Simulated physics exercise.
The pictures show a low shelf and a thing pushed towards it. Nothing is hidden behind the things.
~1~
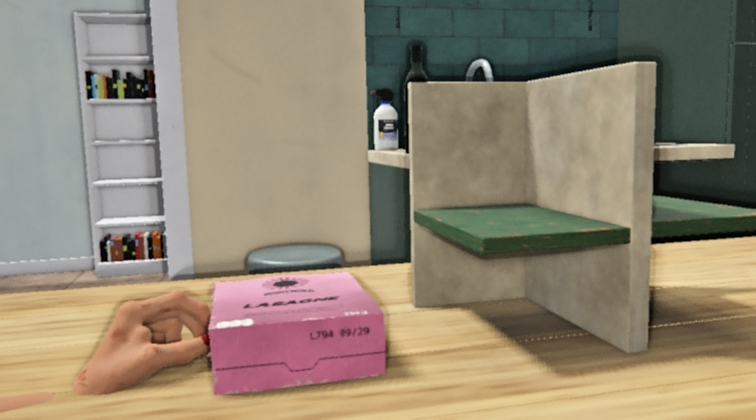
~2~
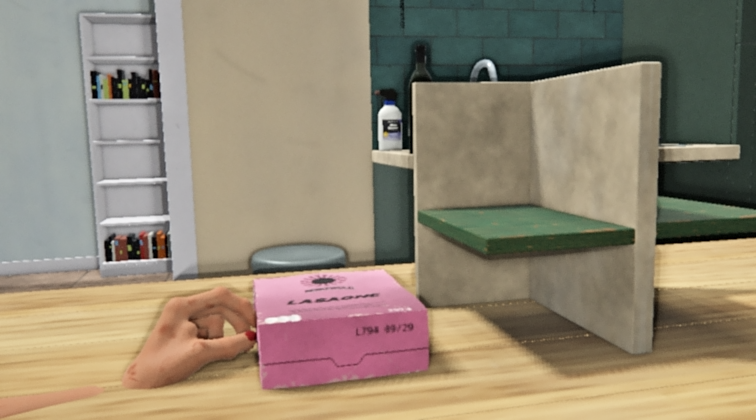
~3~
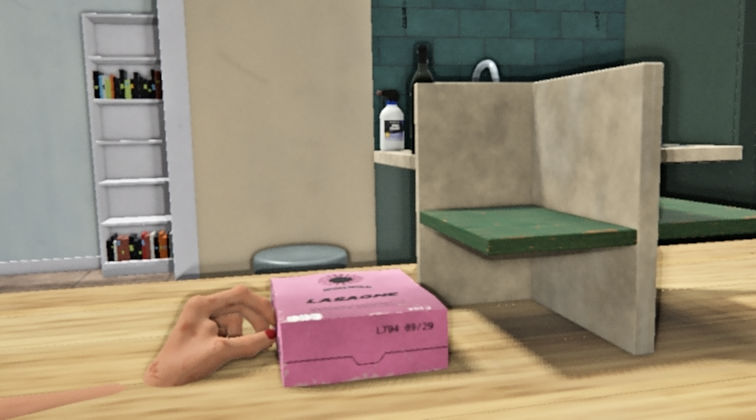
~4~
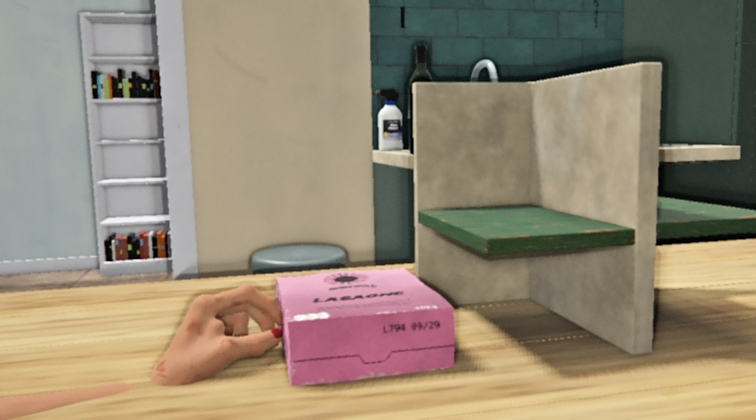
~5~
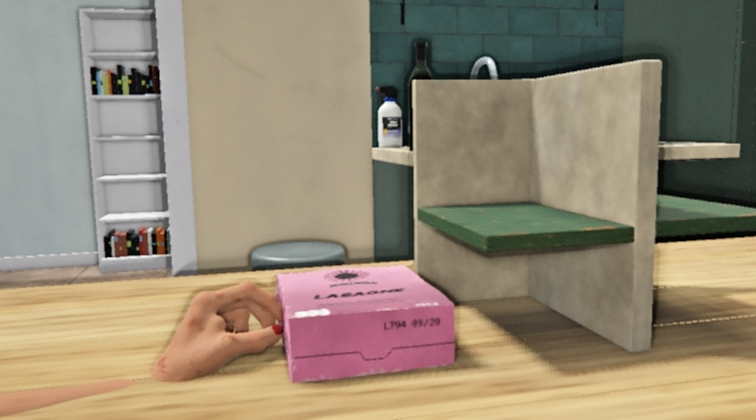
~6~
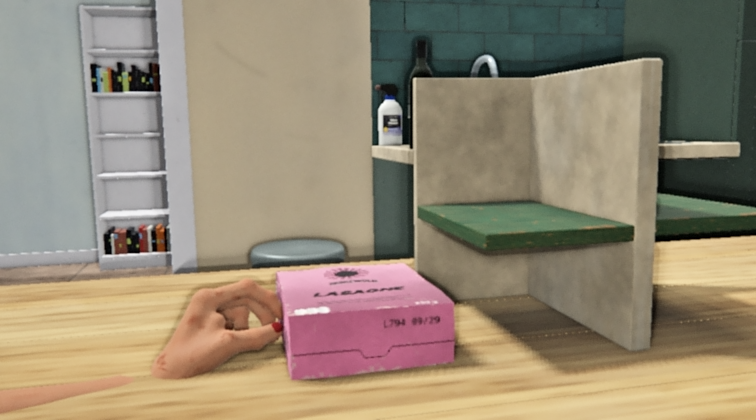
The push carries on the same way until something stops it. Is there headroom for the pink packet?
The pink packet slides in.
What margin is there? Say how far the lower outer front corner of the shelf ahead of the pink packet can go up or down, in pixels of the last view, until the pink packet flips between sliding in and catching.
Roughly 52 pixels down.
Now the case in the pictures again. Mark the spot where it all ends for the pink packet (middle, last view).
Its middle is close to (497, 301).
Then, 0.38 s past the last view, pink packet sliding up to the opening near (398, 309).
Then, 0.68 s past the last view, pink packet part of the way in near (454, 304).
Finally, the pink packet clears the shelf, near (497, 301).
